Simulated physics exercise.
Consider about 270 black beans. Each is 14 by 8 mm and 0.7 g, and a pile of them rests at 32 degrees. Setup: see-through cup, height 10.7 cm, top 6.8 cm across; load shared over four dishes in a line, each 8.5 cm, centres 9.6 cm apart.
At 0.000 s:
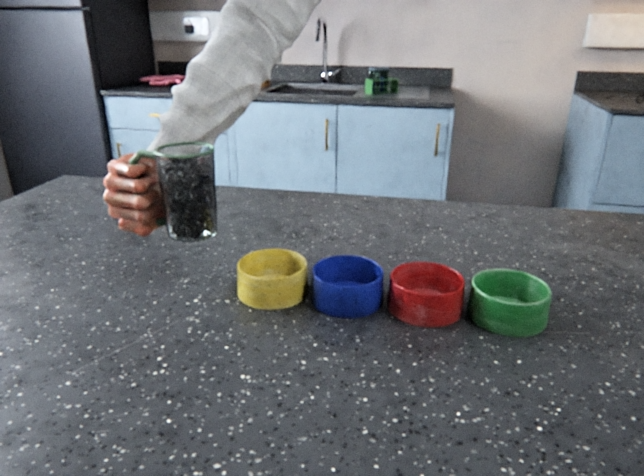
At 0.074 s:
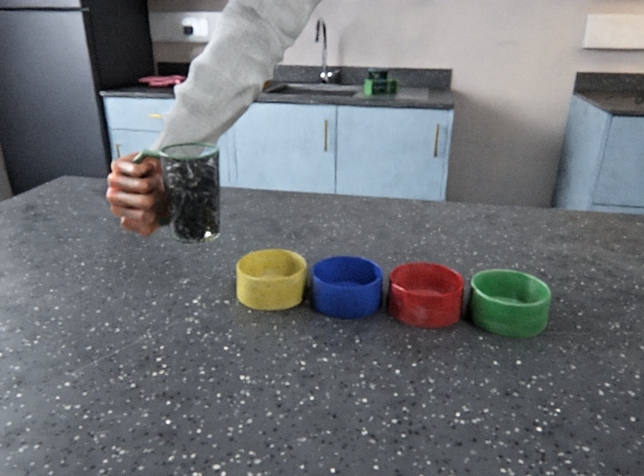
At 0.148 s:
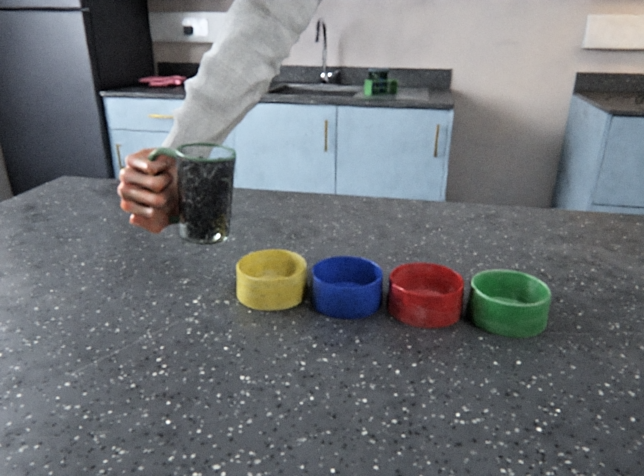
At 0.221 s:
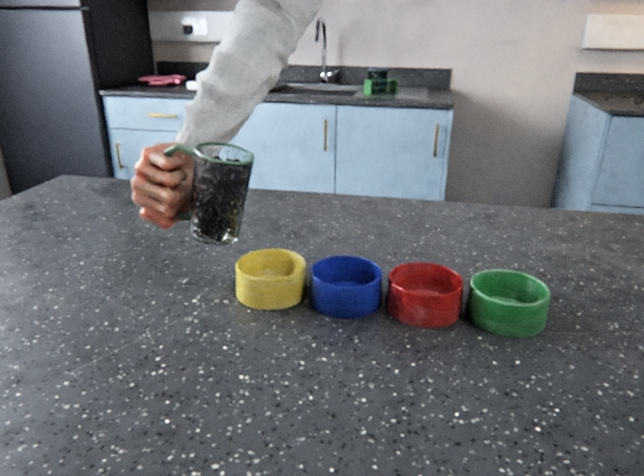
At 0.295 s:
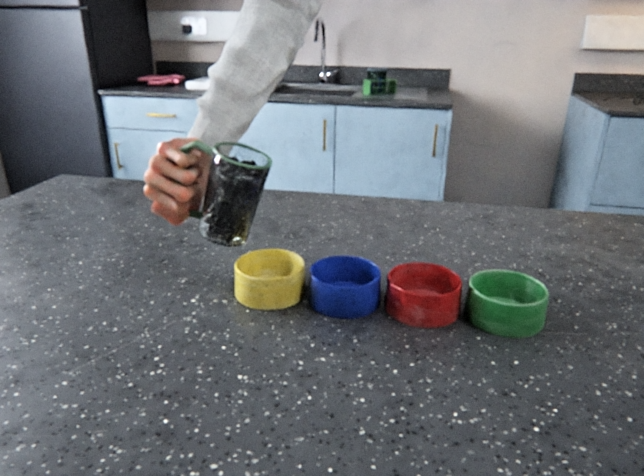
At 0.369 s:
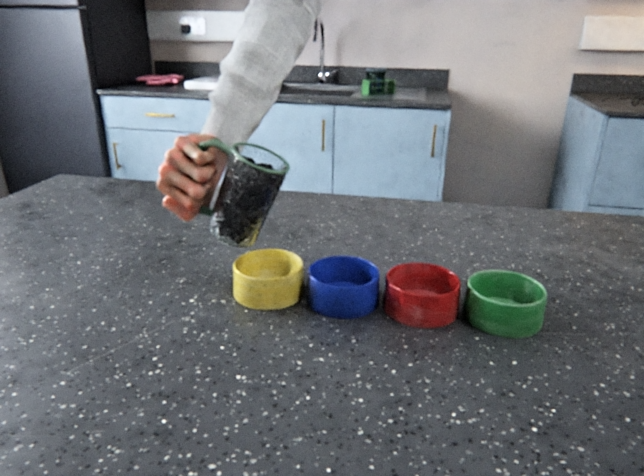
We see a hand holding a clear cup of black beans above a speckled dark countertop, moving it a short way right and gradually tilting it rightward near four dishes in a row, yellow, blue, red and green.
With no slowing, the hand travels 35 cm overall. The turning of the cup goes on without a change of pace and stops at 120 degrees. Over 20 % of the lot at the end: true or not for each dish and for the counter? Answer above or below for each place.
Red: Below, blue: Below, green: Above, yellow: Below, counter: Above.
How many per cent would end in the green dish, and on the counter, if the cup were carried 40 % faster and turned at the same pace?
Green: 80; counter: 20.
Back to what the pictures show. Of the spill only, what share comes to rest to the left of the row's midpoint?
0 per cent.
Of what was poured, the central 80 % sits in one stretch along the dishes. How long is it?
It covers some 13 centimetres of the row.
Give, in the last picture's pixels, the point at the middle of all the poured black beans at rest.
When it all comes to rest, the middle is near (519, 306).
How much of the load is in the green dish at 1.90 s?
By that moment it's near 65 percent.
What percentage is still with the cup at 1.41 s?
That would be some 100 per cent.
Then, at 0.99 s, tilt 68 degrees; cup holds 100 %.
After 1.41 s, tilt 99 degrees; cup holds 100 %.
After 1.90 s, tilt 120 degrees; cup holds 10 %, green 65 %.
By 3.0 s all is still; red 0 %, blue 0 %, green 70 %, yellow 0 %, counter 30 %.
